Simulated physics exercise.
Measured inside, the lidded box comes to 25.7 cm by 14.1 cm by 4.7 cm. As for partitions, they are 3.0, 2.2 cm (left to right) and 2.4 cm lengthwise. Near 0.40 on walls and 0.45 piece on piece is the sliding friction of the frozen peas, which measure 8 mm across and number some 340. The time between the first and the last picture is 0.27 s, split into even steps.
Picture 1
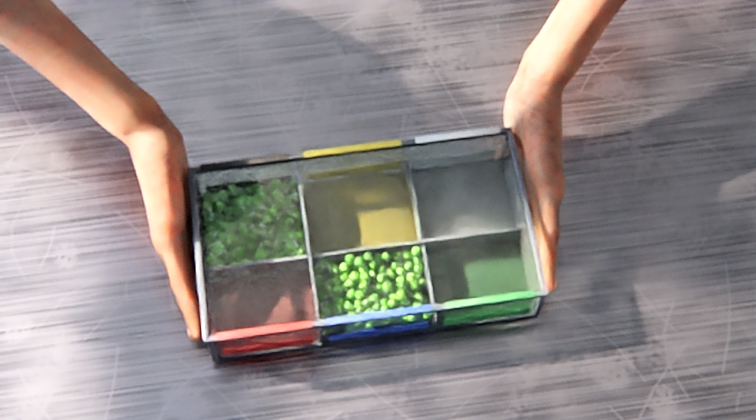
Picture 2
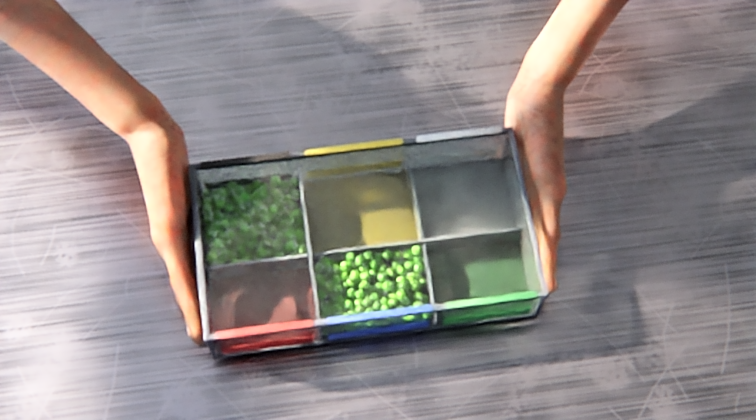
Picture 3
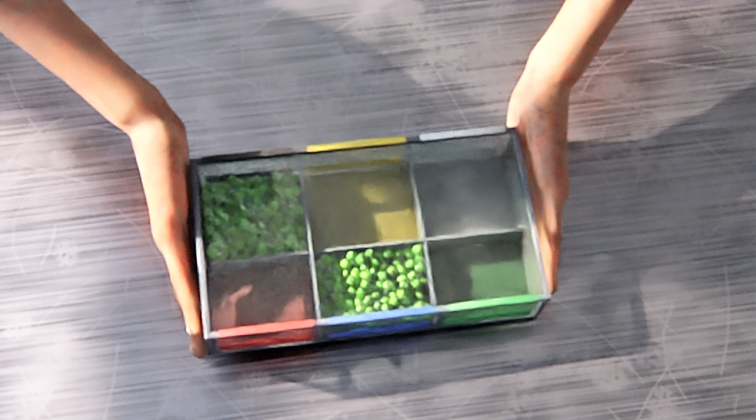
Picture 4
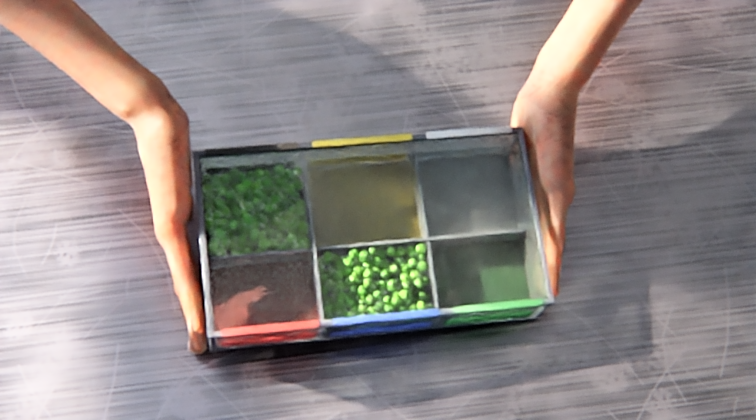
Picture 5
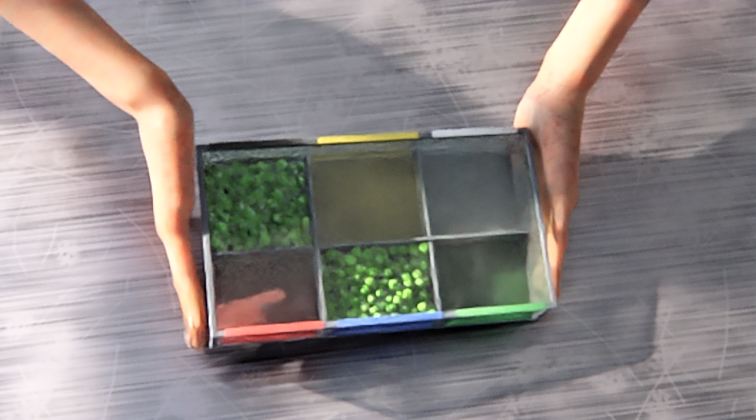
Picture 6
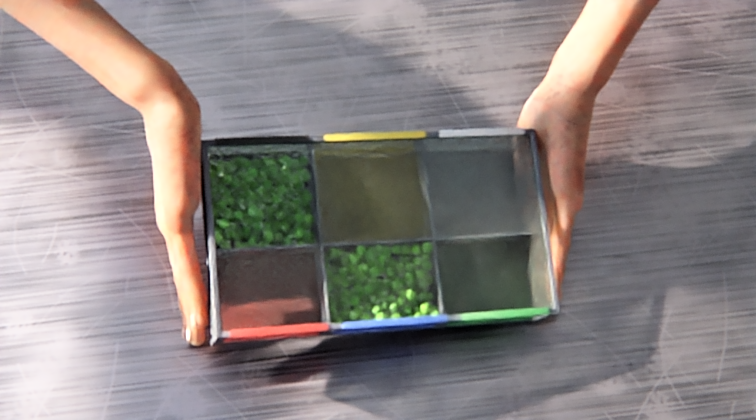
Two hands holding a clear six-section box with green pieces in two compartments, slowly tilting and turning it slightly above a scratched grey surface.
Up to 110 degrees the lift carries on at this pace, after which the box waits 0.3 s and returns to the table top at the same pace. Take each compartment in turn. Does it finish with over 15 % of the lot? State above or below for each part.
Red: Below. Blue: Above. Green: Above. Yellow: Below. White: Below. Black: Below.
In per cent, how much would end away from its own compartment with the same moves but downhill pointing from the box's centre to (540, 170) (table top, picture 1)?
Roughly 70 % of the pieces.
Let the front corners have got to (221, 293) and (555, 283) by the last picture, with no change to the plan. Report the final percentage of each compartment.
Per cent at the finish: Red 0, blue 0, green 10, yellow 0, white 65, black 20.
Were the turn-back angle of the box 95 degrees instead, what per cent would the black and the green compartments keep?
Then black would end with 0 per cent and green with 55 per cent.
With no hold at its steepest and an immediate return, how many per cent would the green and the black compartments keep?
In per cent: Green 55; black 5.
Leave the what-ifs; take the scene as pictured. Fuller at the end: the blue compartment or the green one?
The green one has more.
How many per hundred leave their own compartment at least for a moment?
Roughly 80 in a hundred.
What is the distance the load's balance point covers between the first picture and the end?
It shifts by roughly 10.5 cm.
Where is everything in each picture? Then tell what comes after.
The first picture shows box tilt 0 degrees, front corners at (209, 337) and (542, 291); blue 50 %, black 50 %.
The second picture shows box tilt 1 degrees, front corners at (210, 335) and (543, 292).
The third picture shows box tilt 4 degrees, front corners at (211, 334) and (545, 295), lowest corner right front.
The fourth picture shows box tilt 8 degrees, front corners at (214, 332) and (548, 300), lowest corner right front.
The fifth picture shows box tilt 12 degrees, front corners at (217, 332) and (551, 304), lowest corner right front.
The sixth picture shows box tilt 16 degrees, front corners at (221, 332) and (554, 308), lowest corner right front; blue 50 %, black 50 %.
Then, 1.40 s after the last picture, tilt 110 degrees; red 10 %, blue 45 %, green 40 %, black 10 %.
Then, 2.33 s after the last picture, tilt 56 degrees; red 5 %, blue 40 %, green 55 %, black 5 %.
Then, 3.26 s after the last picture, tilt 0 degrees; red 5 %, blue 35 %, green 55 %, black 5 %.
In the end, red 5 %, blue 35 %, green 55 %, yellow 0 %, white 0 %, black 5 %.
